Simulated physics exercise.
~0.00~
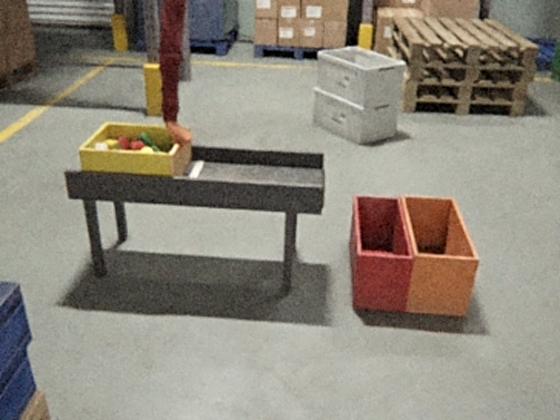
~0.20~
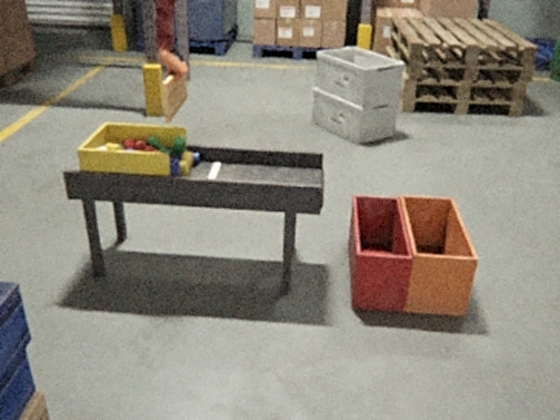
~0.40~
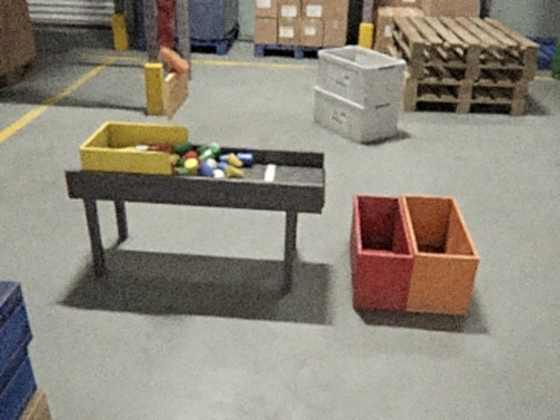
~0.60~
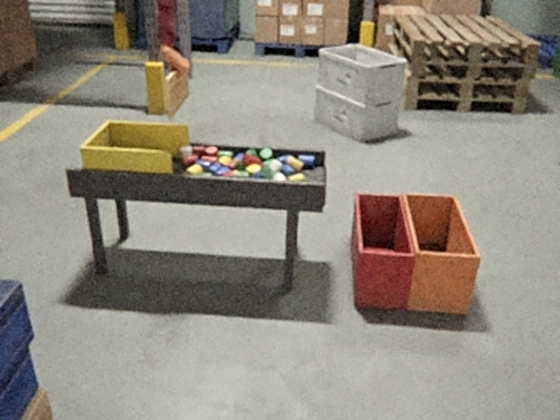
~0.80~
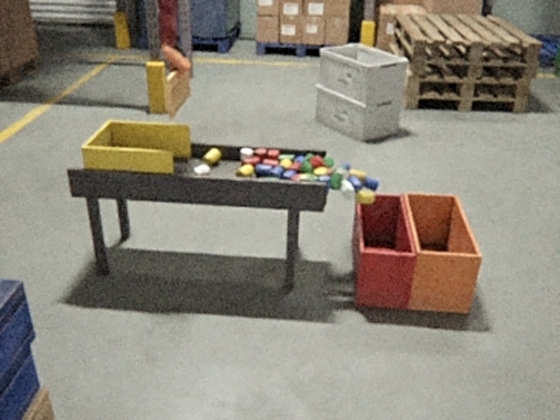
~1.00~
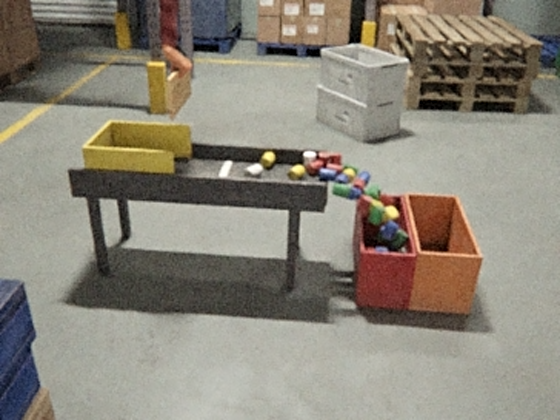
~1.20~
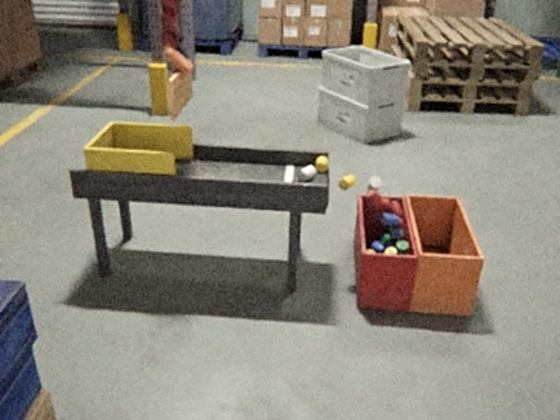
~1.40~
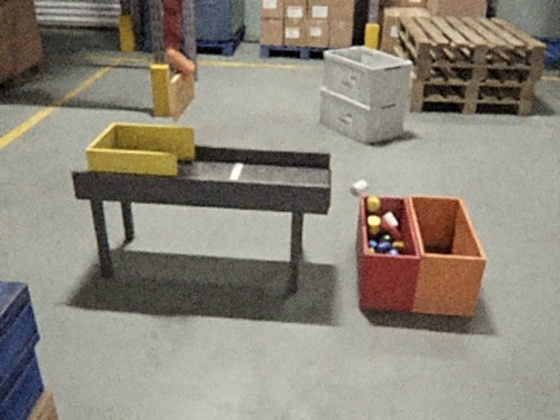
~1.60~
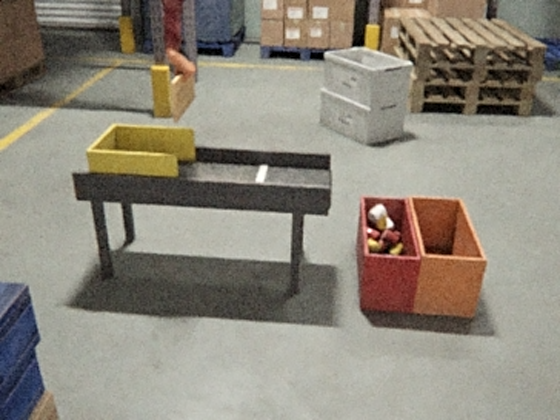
Small colourful pieces spilling from a yellow pen after a hand lifts the gate, riding the belt right and dropping into a red box.
